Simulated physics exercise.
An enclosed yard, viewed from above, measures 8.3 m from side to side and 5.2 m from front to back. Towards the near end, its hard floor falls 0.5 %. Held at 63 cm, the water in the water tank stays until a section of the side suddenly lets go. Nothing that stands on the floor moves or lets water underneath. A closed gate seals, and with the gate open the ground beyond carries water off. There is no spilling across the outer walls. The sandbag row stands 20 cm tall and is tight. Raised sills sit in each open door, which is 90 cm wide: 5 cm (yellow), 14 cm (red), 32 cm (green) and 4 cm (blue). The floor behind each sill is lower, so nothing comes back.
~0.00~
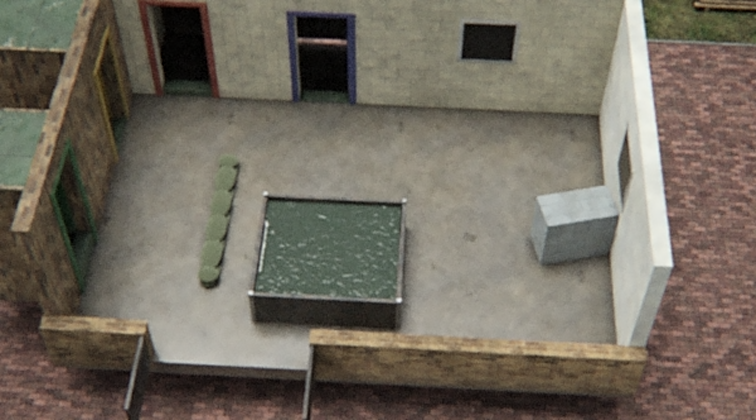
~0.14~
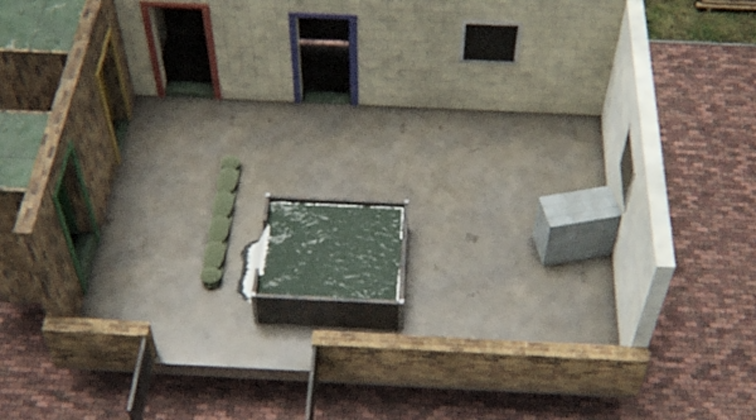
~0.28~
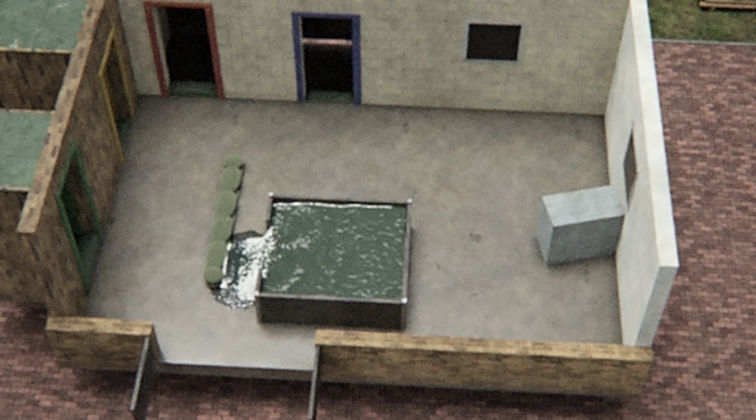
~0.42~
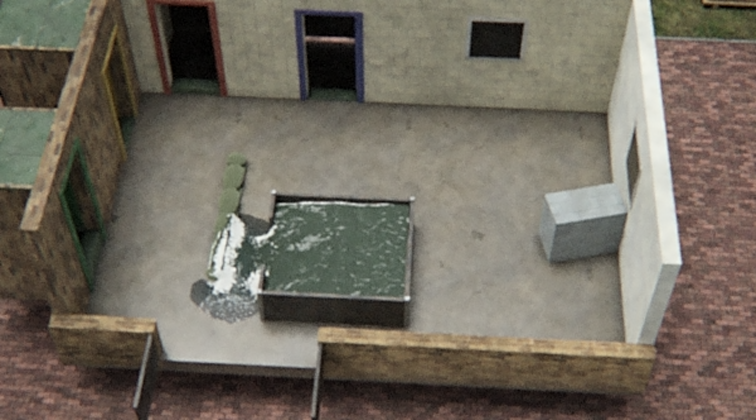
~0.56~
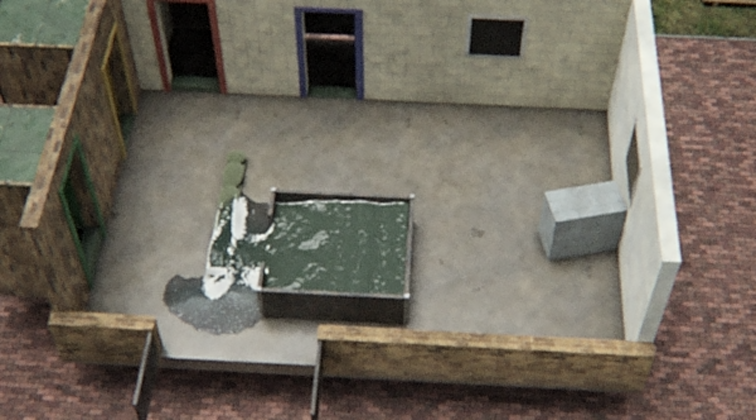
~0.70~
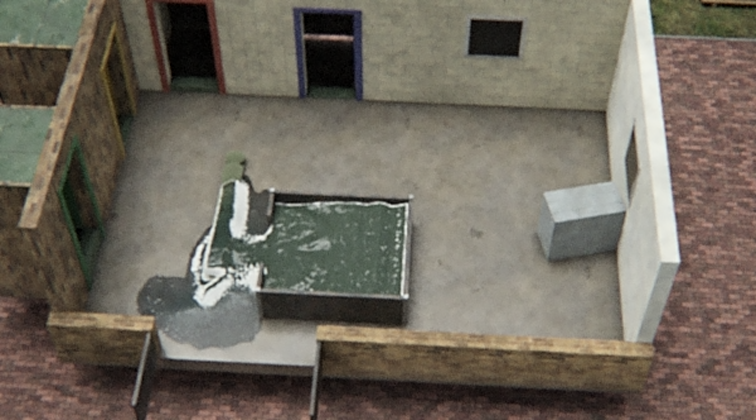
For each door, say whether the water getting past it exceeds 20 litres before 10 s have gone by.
By that time: The yellow door exceeds 20 litres; the red door stays at or below 20 litres; the green door stays at or below 20 litres; the blue door exceeds 20 litres.
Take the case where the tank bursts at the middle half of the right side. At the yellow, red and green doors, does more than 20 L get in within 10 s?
Result: Yellow limit not passed, red limit not passed, green limit not passed.
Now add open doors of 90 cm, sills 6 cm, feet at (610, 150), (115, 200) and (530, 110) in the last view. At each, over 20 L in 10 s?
Door 1: Lower; door 2: Higher; door 3: Lower.
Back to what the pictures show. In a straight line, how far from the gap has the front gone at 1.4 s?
Roughly 3.4 m.
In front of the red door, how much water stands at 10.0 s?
Depth: ~ 5.5 cm.
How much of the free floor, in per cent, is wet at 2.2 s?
About 40 per cent.
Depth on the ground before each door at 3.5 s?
In cm: Yellow 5, red 7, green 11, blue 10.
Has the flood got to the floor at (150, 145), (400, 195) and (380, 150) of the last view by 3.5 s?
Submerged, untouched, submerged.
After 1.4 s water covers 25 % of the floor and is deepest (45 cm) near (232, 269); yellow door not reached, red door not reached, green door 1 cm at the sill, 0 L in, blue door not reached.
After 2.2 s water covers 40 % of the floor and is deepest (38 cm) near (232, 269); yellow door not reached, red door not reached, green door 20 cm at the sill, 0 L in, blue door 9 cm at the sill, 2 L in.
After 3.5 s water covers 40 % of the floor and is deepest (28 cm) near (234, 260); yellow door 5 cm at the sill, 1 L in, red door 7 cm at the sill, 0 L in, green door 11 cm at the sill, 0 L in, blue door 10 cm at the sill, 27 L in.
After 6.0 s water covers 55 % of the floor and is deepest (17 cm) near (232, 269); yellow door 7 cm at the sill, 7 L in, red door 10 cm at the sill, 0 L in, green door 5 cm at the sill, 0 L in, blue door 11 cm at the sill, 70 L in.
After 10.0 s water covers 75 % of the floor and is deepest (12 cm) near (616, 233); yellow door 6 cm at the sill, 38 L in, red door 5 cm at the sill, 0 L in, green door 4 cm at the sill, 0 L in, blue door 6 cm at the sill, 109 L in.
